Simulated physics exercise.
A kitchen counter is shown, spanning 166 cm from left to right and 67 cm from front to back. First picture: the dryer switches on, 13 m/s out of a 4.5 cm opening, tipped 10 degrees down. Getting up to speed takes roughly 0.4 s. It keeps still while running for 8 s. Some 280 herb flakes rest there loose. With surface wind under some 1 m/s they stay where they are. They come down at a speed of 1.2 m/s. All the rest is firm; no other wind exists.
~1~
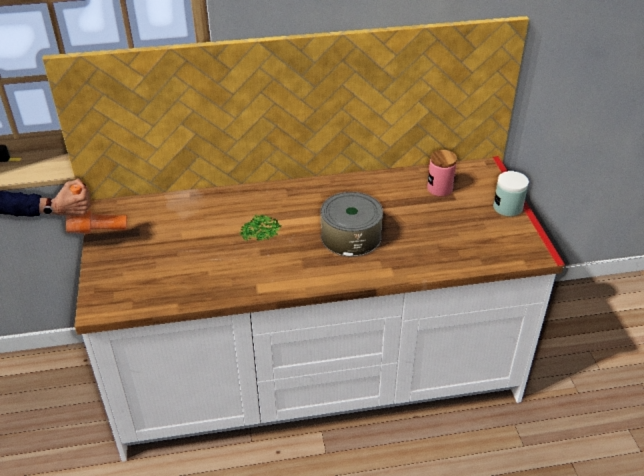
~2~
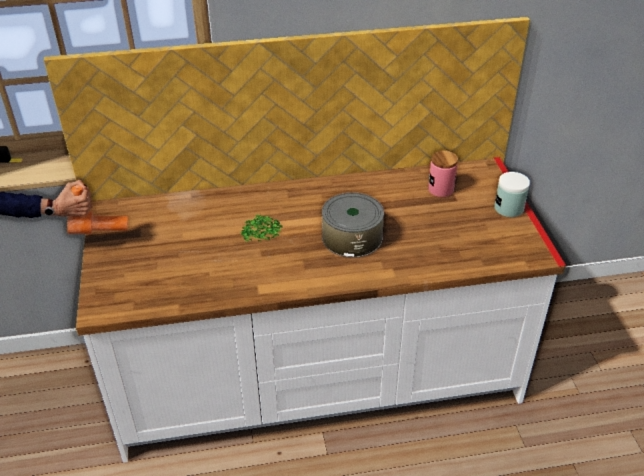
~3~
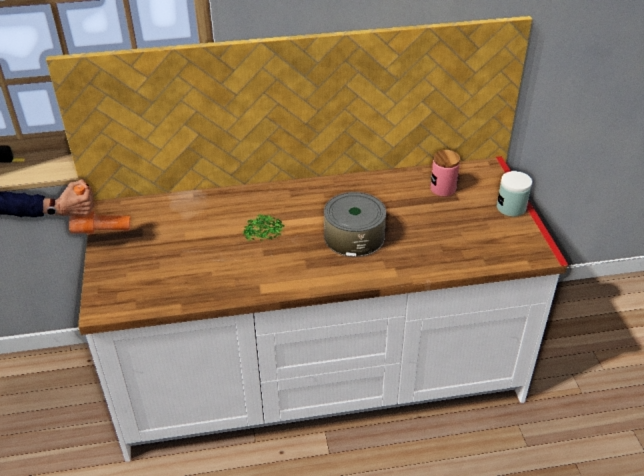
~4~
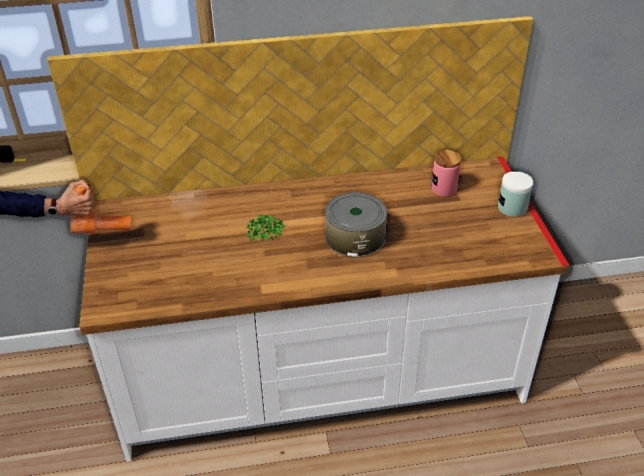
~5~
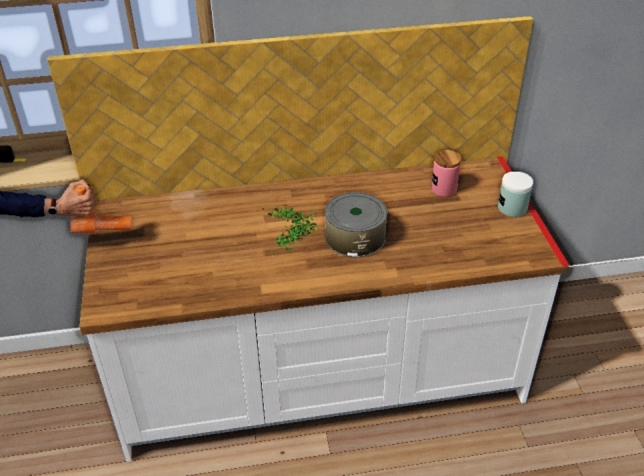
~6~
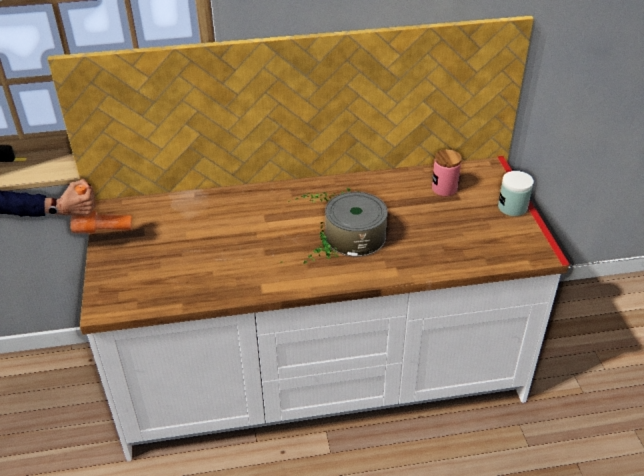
A hand holds an orange dryer at the left as green flakes slide right around a tin.
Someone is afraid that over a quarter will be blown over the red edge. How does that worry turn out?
It comes true.
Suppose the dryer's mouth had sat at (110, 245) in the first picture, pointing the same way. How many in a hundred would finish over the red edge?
90 %.
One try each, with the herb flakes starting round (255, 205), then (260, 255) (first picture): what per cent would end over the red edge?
Near 100 % for the first and near 0 % for the second.
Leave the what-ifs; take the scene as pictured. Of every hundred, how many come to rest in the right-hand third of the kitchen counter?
I'd put it at about 10 percent.
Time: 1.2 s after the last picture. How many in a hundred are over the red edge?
About 50 per cent.
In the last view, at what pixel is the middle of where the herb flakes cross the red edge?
I'd point to somewhere near (508, 165).
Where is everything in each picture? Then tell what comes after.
The middle of the herb flakes is near (260, 229), none has stirred yet and the mouth of the dryer is at (126, 223), in the first picture.
The middle of the herb flakes is near (262, 229), none has stirred yet and the red edge is centred on (530, 207), in the second picture.
The middle of the herb flakes is near (264, 229), none has stirred yet, the top of a large tin is at (355, 211) and the top of a jar is at (447, 157), in the third picture.
The middle of the herb flakes is near (265, 227) and about 1 % have left their places, in the fourth picture.
The middle of the herb flakes is near (294, 227), the farthest in sight from the dryer is at (316, 214) and all have left their places, in the fifth picture.
The middle of the herb flakes is near (328, 222), the farthest in sight from the dryer is at (362, 194) and all have left their places, in the sixth picture.
Then, 1.2 s after the last picture the count stands so, 53 % are over the red edge.
Then, 2.2 s after the last picture the count stands so, 54 % are over the red edge.
Then, 4.0 s after the last picture the count stands so, 54 % are over the red edge.
Then, 7.6 s after the last picture, at the end, 54 % are over the red edge.
